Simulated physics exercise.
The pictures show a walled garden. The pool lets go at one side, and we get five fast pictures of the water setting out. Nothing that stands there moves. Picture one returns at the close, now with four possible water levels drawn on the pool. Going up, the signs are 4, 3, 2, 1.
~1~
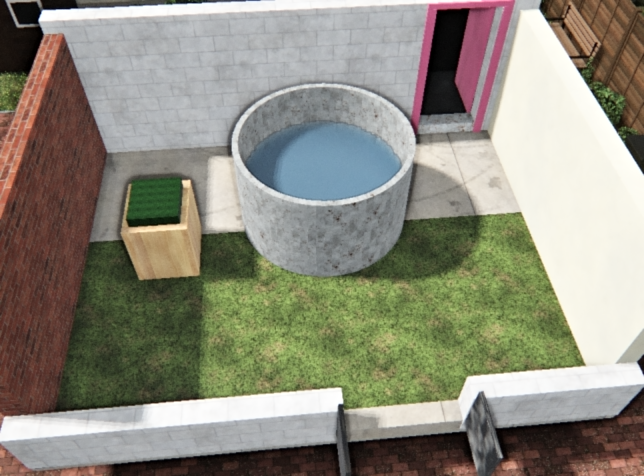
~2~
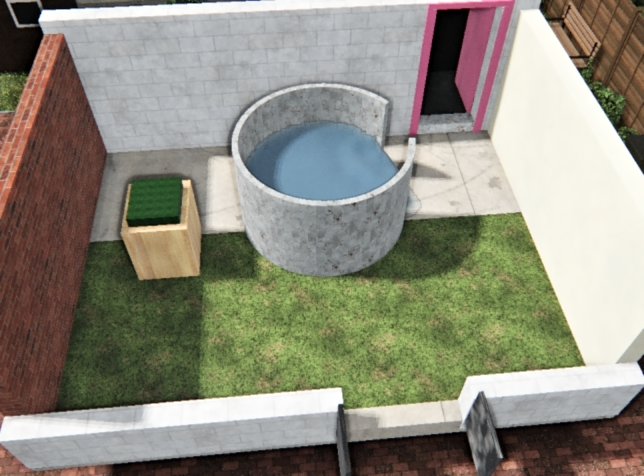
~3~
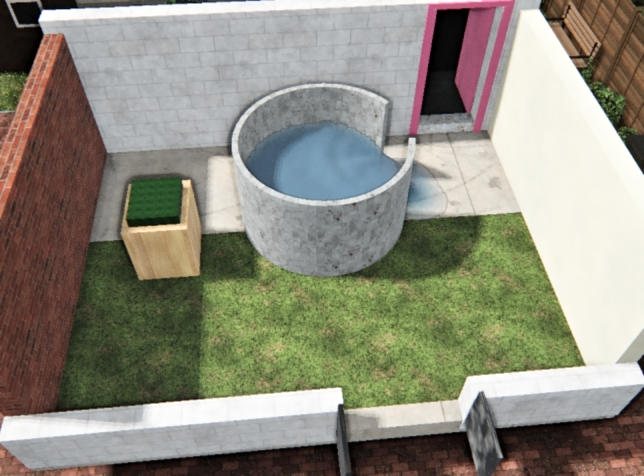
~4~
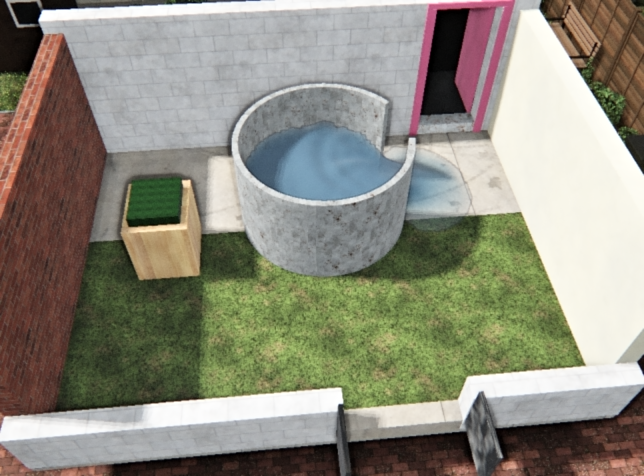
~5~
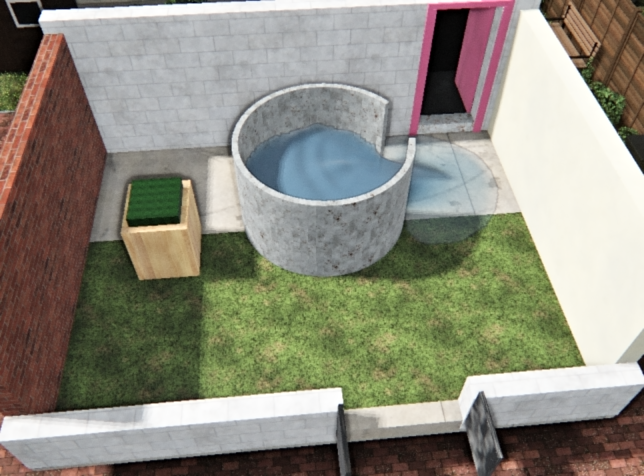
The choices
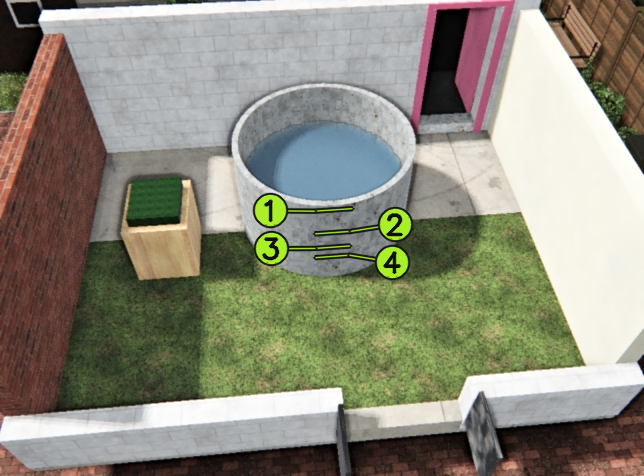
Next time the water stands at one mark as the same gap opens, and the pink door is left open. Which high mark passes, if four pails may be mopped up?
I would pick mark 4.
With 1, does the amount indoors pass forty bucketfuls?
Yes, it does.
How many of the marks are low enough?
One of them.
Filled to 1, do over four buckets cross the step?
Yes.
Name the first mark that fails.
That is mark 3.
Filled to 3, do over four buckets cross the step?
Yes, it does.
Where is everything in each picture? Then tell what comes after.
In the first picture, water in the pool at rest, its middle at (324, 172); foot of the pink doorway at (444, 133); open gate at (405, 380).
In the second picture, front seen at (412, 203), 1 % of the ground wet.
In the third picture, front seen at (439, 210), 3 % of the ground wet.
In the fourth picture, front seen at (445, 161), 7 % of the ground wet.
In the fifth picture, front seen at (482, 164), 12 % of the ground wet.
On the marked copy, 1 at (333, 209); 2 at (333, 232); 3 at (332, 247); 4 at (332, 256); from the bottom up 4, 3, 2, 1.
Choosing 1, dozens of bucketfuls pour in.
Choosing 2, dozens of bucketfuls pour in.
Choosing 3, about 8 bucketfuls get in.
Choosing 4, a bucket or two gets in.
